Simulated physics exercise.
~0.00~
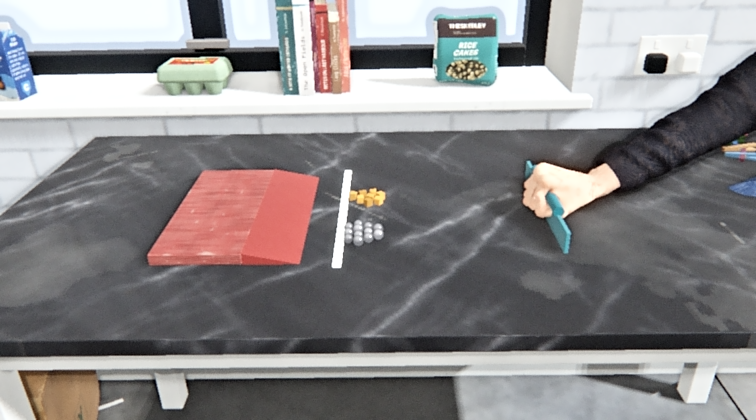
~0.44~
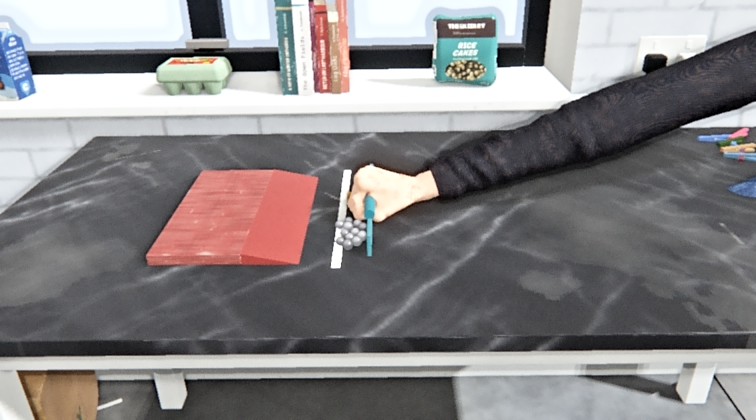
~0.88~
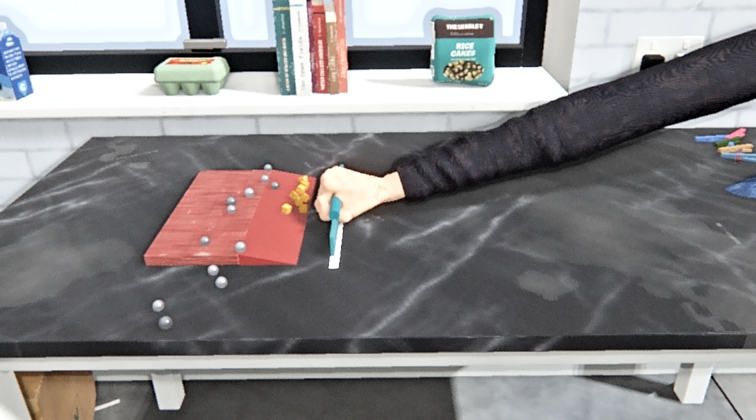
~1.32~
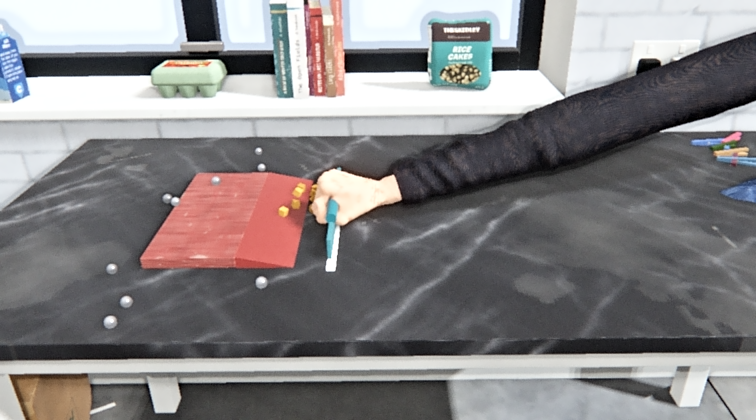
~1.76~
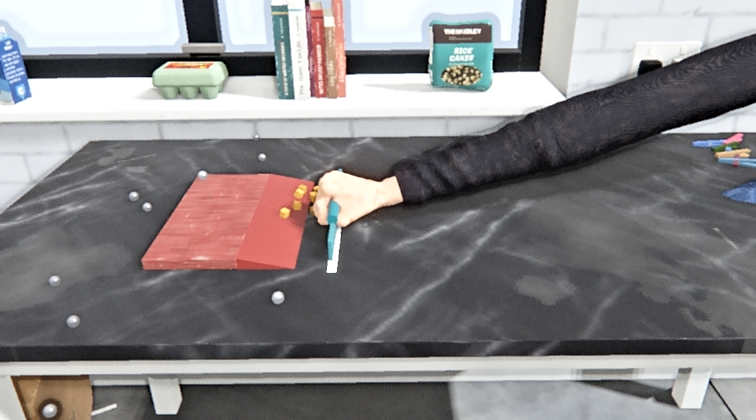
A hand sweeps a teal scraper left, scattering silver balls past the ramp; orange pieces stay.
